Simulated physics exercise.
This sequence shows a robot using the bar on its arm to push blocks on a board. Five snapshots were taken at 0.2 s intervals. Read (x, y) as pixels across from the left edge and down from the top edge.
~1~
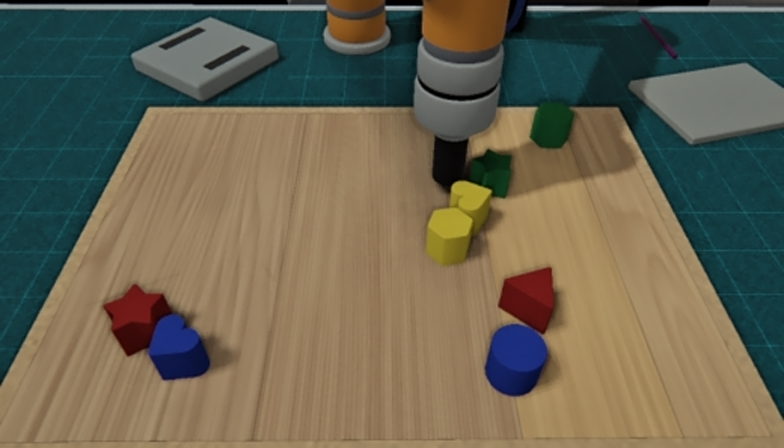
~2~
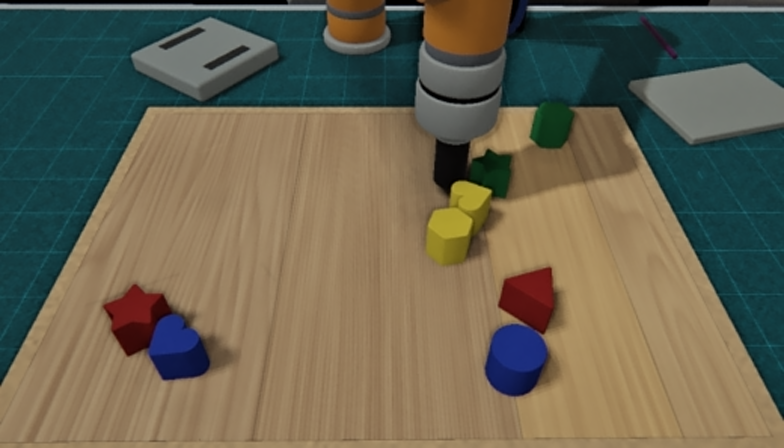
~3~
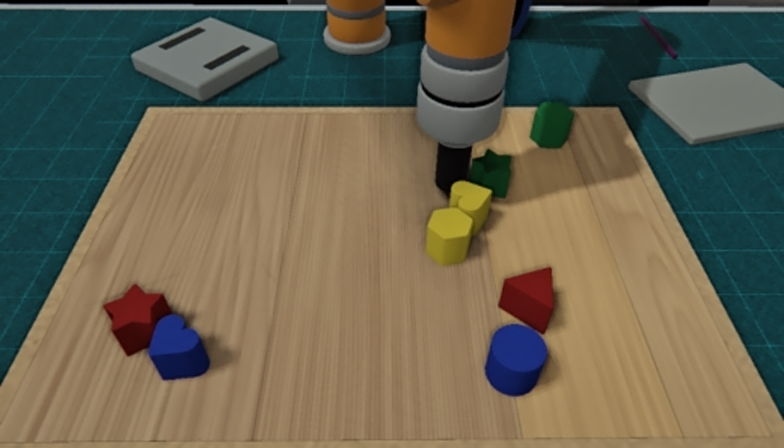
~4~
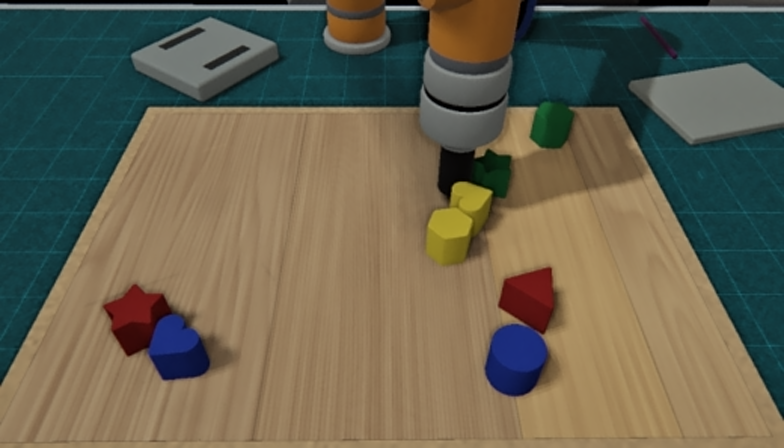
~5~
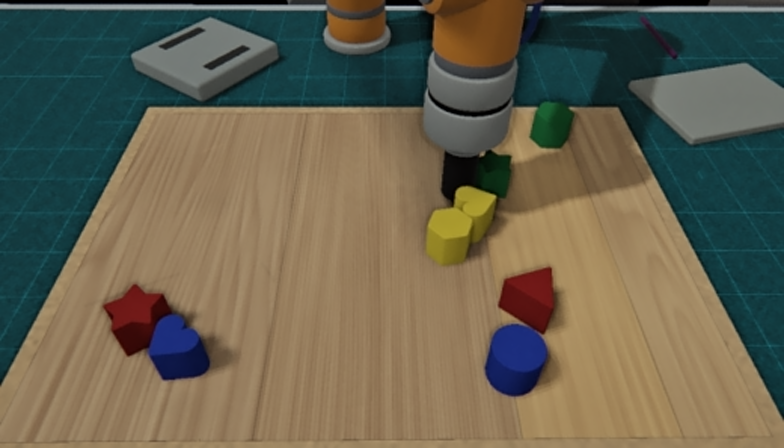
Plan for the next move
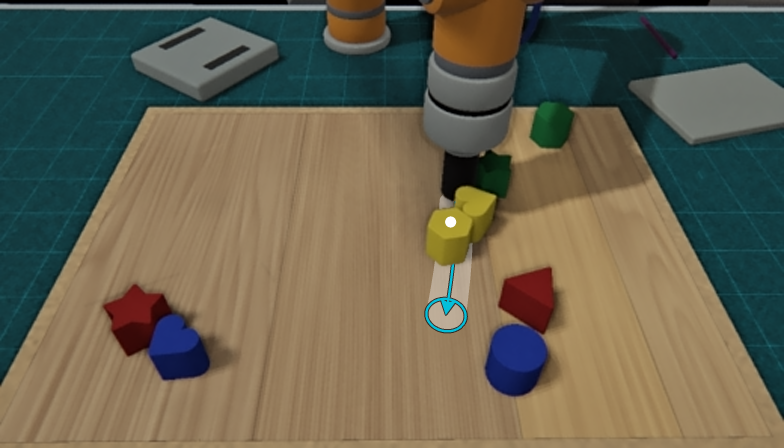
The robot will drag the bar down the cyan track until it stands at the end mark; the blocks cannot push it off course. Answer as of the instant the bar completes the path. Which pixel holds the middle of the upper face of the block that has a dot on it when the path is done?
Pixel (406, 291).
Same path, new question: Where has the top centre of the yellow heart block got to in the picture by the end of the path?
The answer is (497, 230).
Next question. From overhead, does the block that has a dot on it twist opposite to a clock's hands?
Answer: No.
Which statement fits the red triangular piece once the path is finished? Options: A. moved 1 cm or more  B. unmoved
That would be B.
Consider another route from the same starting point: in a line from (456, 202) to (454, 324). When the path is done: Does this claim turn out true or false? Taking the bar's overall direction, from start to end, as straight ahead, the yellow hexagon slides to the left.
The claim does not hold.
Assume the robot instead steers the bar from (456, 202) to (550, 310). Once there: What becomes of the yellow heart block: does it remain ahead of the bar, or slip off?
The bar should keep driving it forward.
Drawn move, from (456, 202) through (454, 253) to (446, 315); the dot is on the yellow hexagon.
What follows on the original path. One third of the way, bar (457, 225); yellow hexagon (446, 235), turned 15° clockwise; yellow heart block (494, 223), turned 55° anticlockwise.
Two thirds of the way, bar (453, 262); yellow hexagon (428, 268), turned 60° clockwise; yellow heart block (497, 230), turned 95° anticlockwise.
At the end, bar (447, 304); yellow hexagon (406, 291), turned 100° clockwise; yellow heart block (497, 230), turned 95° anticlockwise; green star block still; red triangular piece still.
